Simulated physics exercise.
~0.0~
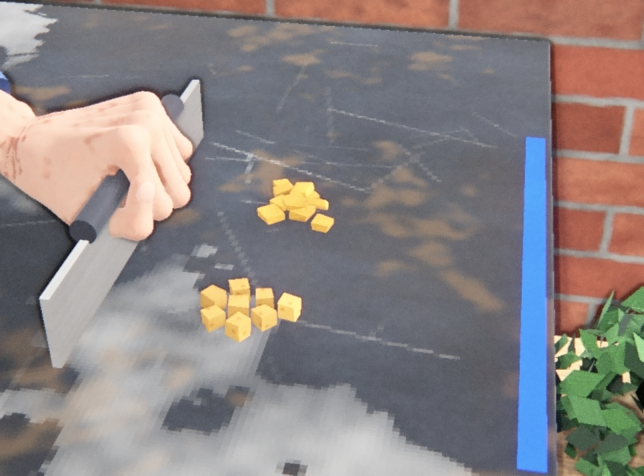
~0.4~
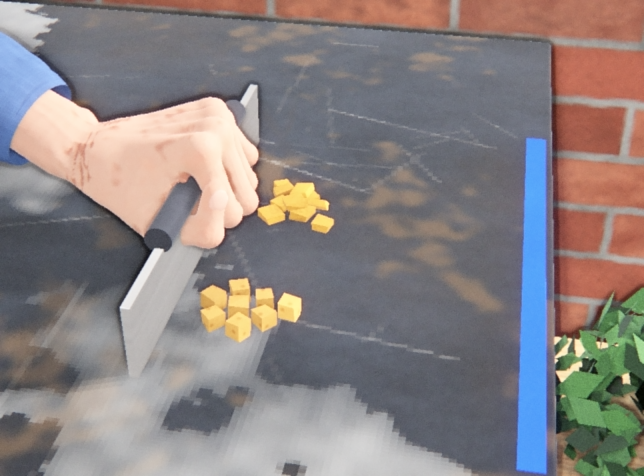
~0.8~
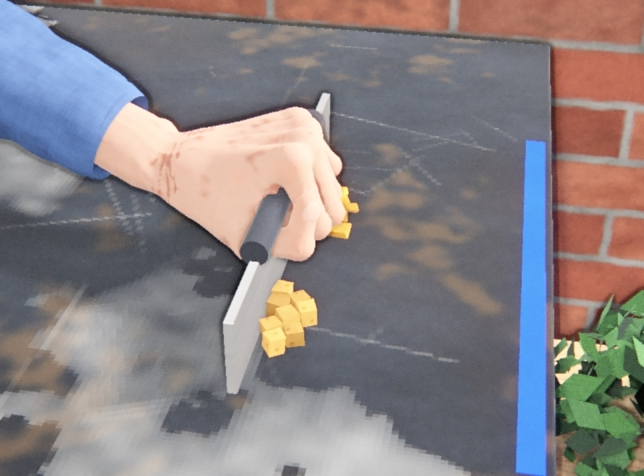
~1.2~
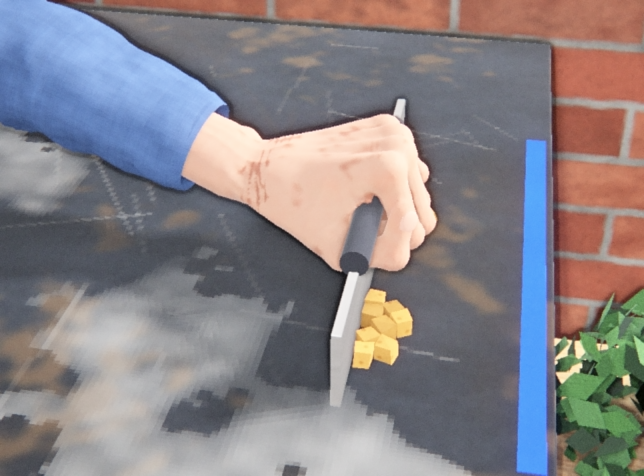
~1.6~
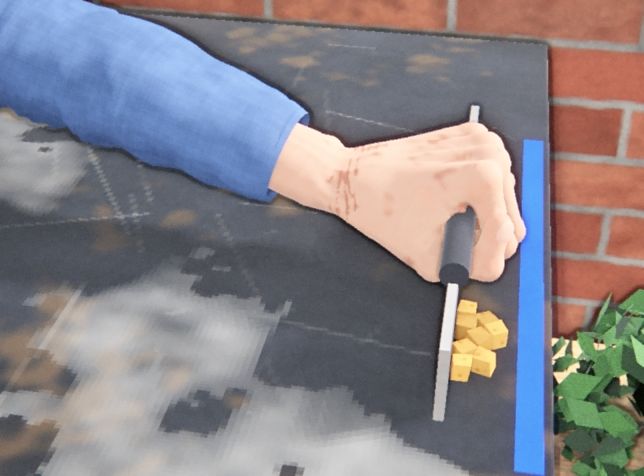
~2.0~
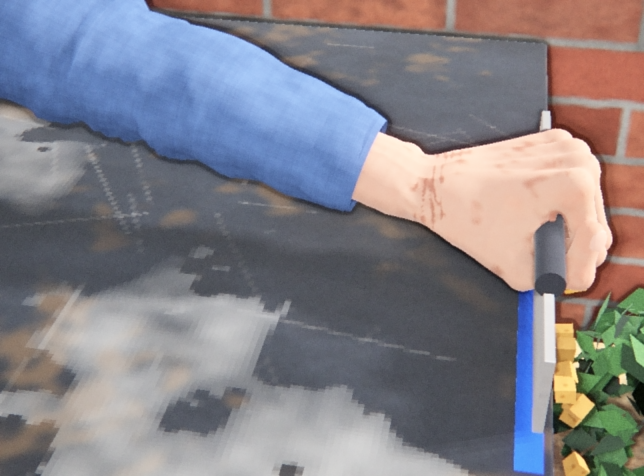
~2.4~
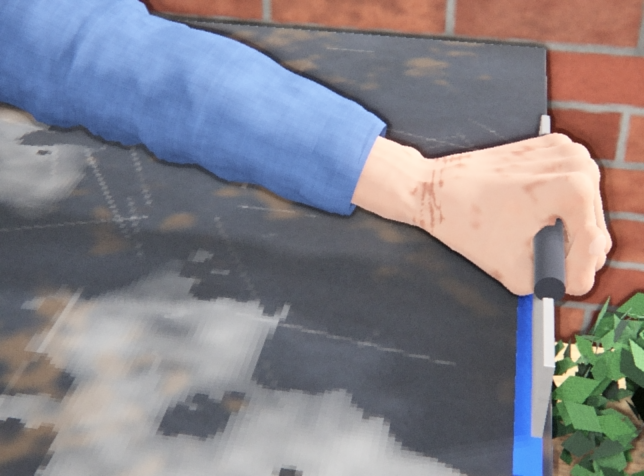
A hand in a blue sleeve grips a flat grey scraper by its dark handle on a worn, dark tabletop, seen from above at an angle. Two small clusters of yellow cubes lie ahead of the blade, one nearer and one farther, with a strip of blue tape along the right edge, and brick wall and green leaves beyond. The hand pushes the scraper right, gathering the nearer cubes and then the farther ones, which slip from view behind the hand. The blade stops at the tape as cubes spill over the edge by the leaves, and finally none remain in sight.
